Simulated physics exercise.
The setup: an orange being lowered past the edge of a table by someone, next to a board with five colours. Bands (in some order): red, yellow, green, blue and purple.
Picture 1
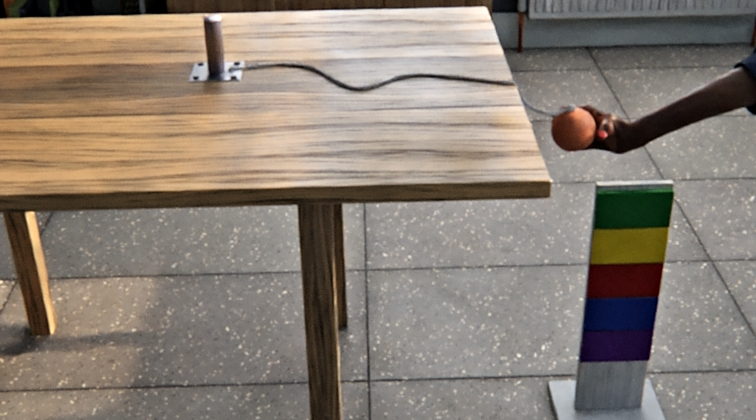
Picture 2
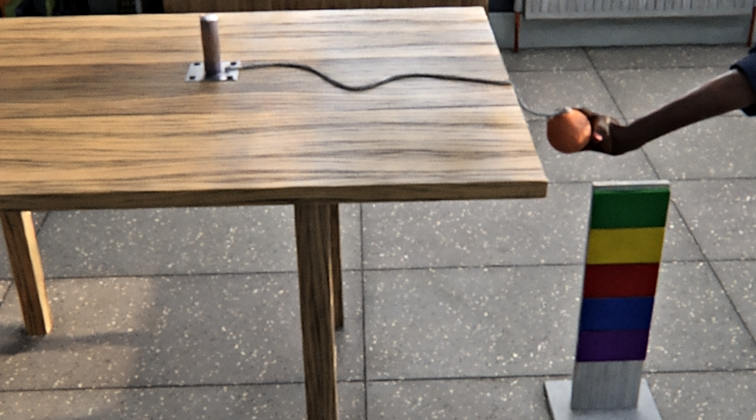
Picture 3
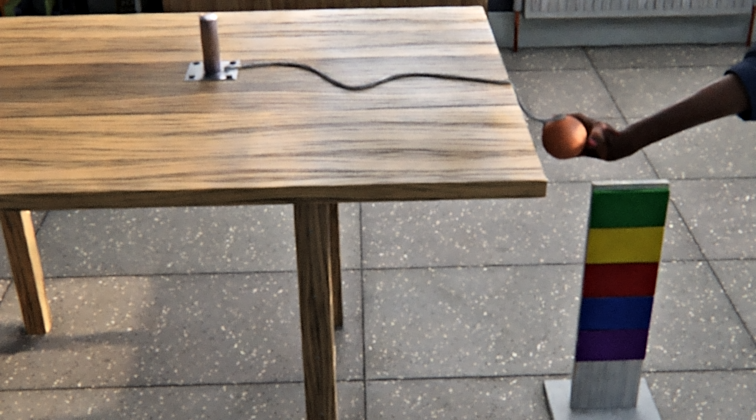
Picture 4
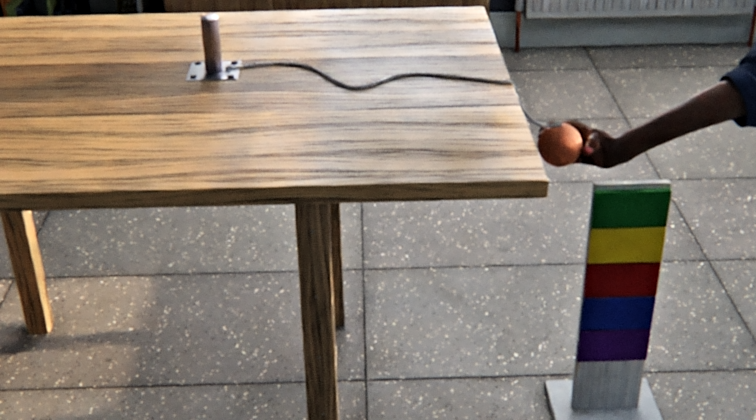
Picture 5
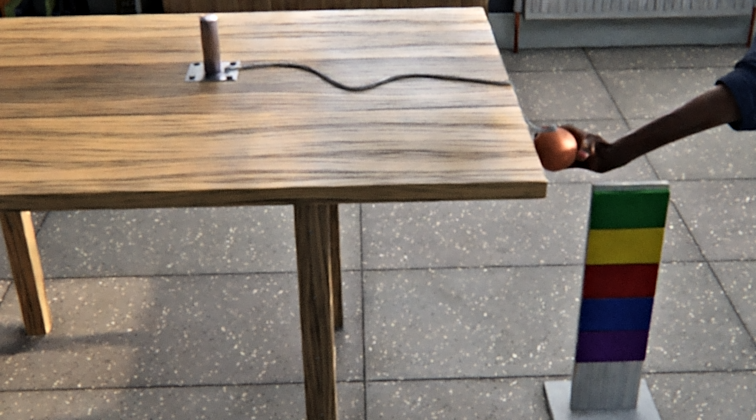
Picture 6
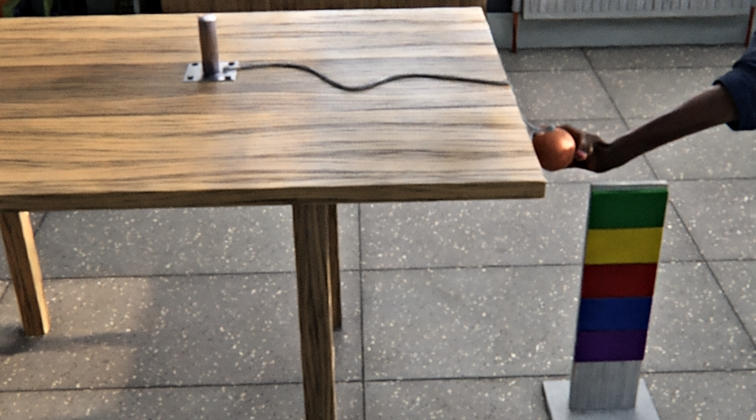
Hand holding an orange ball on a dark cord, lowering it slightly leftward beside a wooden table and colour-striped stand.
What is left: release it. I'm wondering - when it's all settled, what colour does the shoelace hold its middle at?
It's at green.
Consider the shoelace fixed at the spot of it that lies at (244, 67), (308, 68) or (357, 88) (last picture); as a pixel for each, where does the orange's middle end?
Roughly (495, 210), (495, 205) and (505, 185), in that order.
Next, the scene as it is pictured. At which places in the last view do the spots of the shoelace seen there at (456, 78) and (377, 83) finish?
To (498, 80) for the first and to (412, 77) for the second.
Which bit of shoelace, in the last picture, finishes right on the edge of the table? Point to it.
In the last picture it is at roughly (470, 79).
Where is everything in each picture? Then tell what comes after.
Orange (573, 130); green (635, 211); yellow (630, 247); red (626, 282); blue (621, 315); purple (617, 347), in the first picture.
Orange (569, 132); shoelace through (259, 66) (318, 72) (374, 85) (437, 75) (507, 84), in the second picture.
Orange (564, 138), in the third picture.
Orange (560, 145); shoelace through (260, 65) (319, 72) (374, 84) (438, 75) (508, 84), in the fourth picture.
Orange (555, 150), in the fifth picture.
Orange (553, 150); shoelace through (257, 66) (316, 73) (372, 85) (435, 76) (505, 85), in the sixth picture.
Early on, orange near (469, 204); level with green.
Midway, orange near (493, 209); level with green.
Finally, orange near (496, 210); level with green. Its middle rests at the green band.
